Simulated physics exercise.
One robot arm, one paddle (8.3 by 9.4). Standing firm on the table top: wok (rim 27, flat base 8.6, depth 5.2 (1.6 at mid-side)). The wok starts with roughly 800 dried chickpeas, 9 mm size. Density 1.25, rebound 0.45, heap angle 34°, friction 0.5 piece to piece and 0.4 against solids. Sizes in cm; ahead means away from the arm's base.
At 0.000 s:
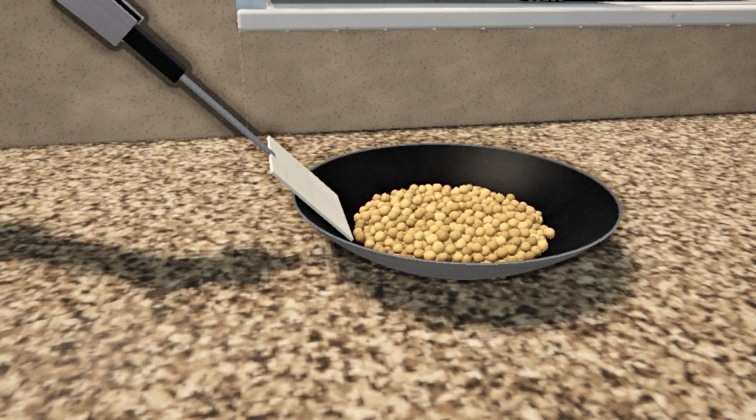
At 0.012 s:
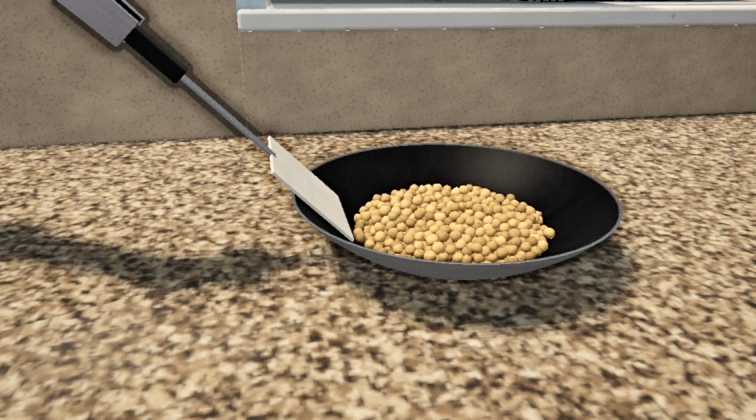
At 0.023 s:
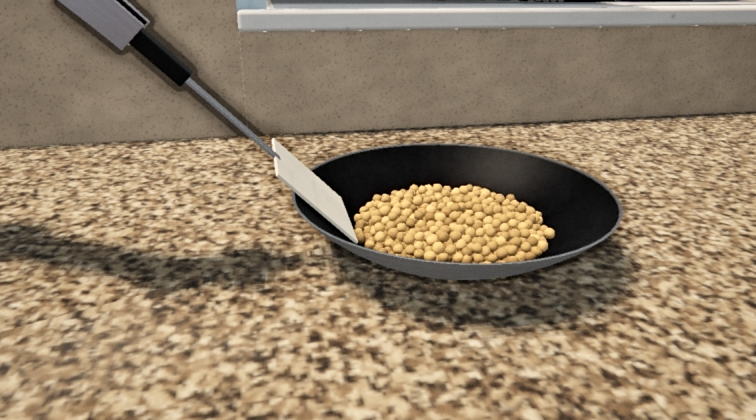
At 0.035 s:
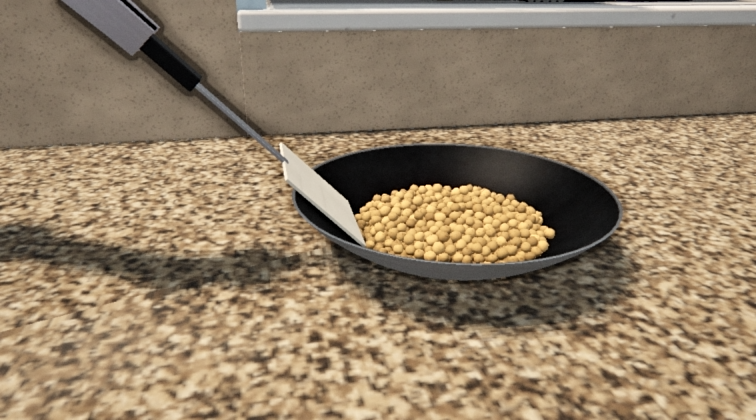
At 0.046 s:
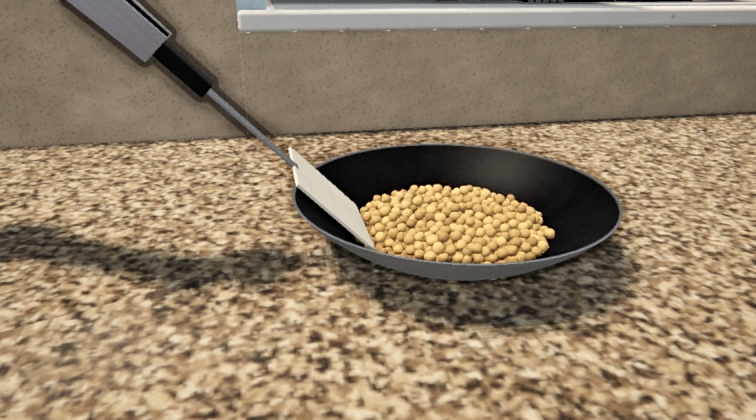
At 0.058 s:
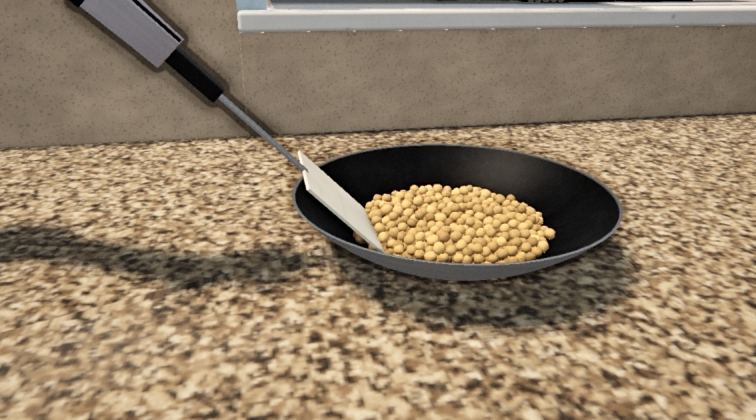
A paddle held at a slant edges slowly right and slightly down inside a dark wok of chickpeas on a speckled countertop.
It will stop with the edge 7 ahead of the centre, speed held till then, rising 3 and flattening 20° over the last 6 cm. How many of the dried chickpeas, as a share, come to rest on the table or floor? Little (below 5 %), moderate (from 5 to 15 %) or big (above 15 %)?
Answer: Moderate; from 5 to 15 % of the dried chickpeas finish on the table or floor.
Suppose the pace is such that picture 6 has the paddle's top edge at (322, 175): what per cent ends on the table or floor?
Some 25 per cent.
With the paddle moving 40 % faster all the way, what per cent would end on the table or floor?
It would be near 25 per cent.
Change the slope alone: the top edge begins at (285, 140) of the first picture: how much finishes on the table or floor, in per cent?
About 10 per cent.
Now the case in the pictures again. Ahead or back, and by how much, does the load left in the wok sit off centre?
Some 5.0 cm ahead.
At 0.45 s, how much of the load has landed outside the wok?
About 6 per cent.
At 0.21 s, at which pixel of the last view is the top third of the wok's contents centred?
At about (525, 196).
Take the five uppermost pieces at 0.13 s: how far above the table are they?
Roughly 5 cm.
After 0.13 s, sloping 46°, highest piece 6 above the table; 801 in the wok.
After 0.21 s, sloping 39°, highest piece 6 above the table; 801 in the wok.
After 0.45 s, sloping 26°, highest piece 7 above the table; 738 in the wok, 54 on the table or floor, 9 on the blade or in flight.
After 1.50 s, sloping 26°, highest piece 6 above the table; 734 in the wok, 67 on the table or floor.
At rest, 734 in the wok, 67 on the table or floor. That is 8 % on the table or floor.
